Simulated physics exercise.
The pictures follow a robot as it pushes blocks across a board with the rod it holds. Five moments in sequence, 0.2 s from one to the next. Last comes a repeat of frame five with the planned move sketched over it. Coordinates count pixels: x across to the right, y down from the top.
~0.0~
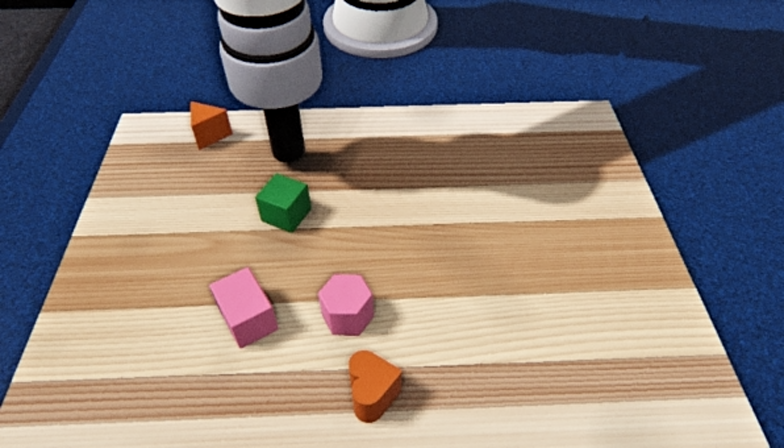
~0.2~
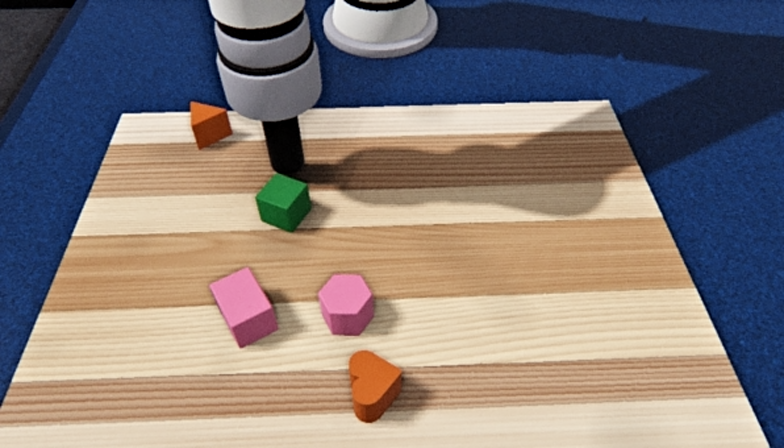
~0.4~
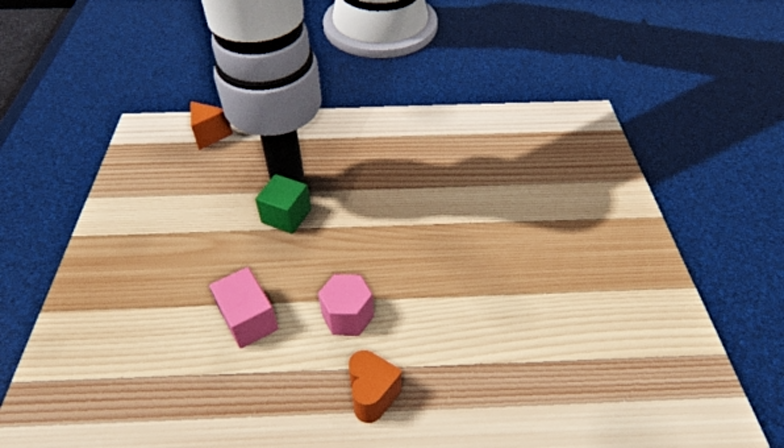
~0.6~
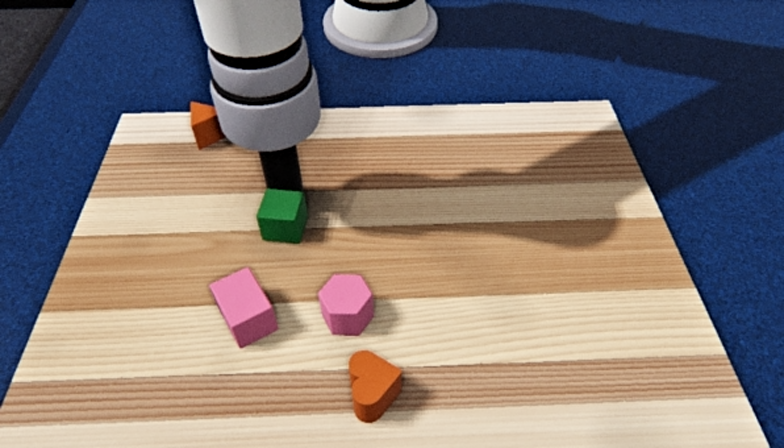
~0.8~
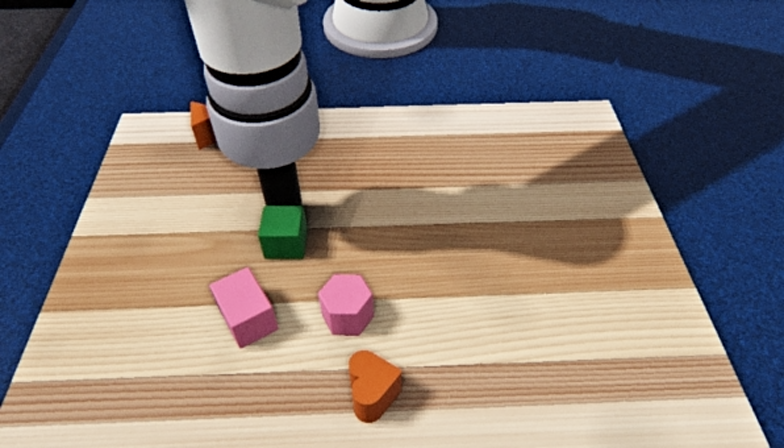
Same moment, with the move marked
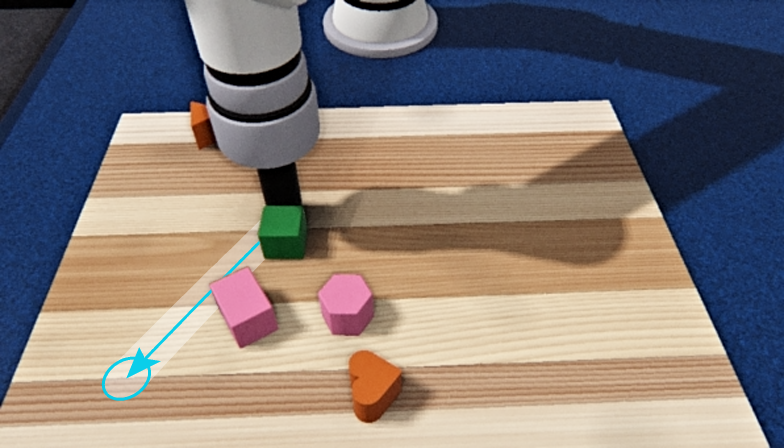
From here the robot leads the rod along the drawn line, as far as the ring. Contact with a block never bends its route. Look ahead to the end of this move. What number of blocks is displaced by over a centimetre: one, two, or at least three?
The push moves one block more than 1 cm.
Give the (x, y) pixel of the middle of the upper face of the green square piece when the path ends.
I'd expect the centre of its top face to be at (276, 245).
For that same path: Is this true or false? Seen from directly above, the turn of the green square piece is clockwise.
False - the claim does not hold.
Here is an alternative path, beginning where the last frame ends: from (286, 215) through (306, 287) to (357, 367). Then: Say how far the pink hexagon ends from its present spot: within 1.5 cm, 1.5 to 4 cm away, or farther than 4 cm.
Displaced more than 4 cm.
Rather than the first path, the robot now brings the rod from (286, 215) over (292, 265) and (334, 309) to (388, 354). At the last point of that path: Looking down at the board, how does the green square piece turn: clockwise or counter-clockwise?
Viewed from above: Clockwise.
Path on the board, from (286, 215) to (127, 378).
On the path given first. One third of the way, rod (237, 254); green square piece (276, 245), turned 55° anticlockwise.
Two thirds of the way, rod (182, 309); green square piece (276, 245), turned 55° anticlockwise.
At the end, rod (121, 371); pink oblong in place; green square piece (276, 245), turned 55° anticlockwise.
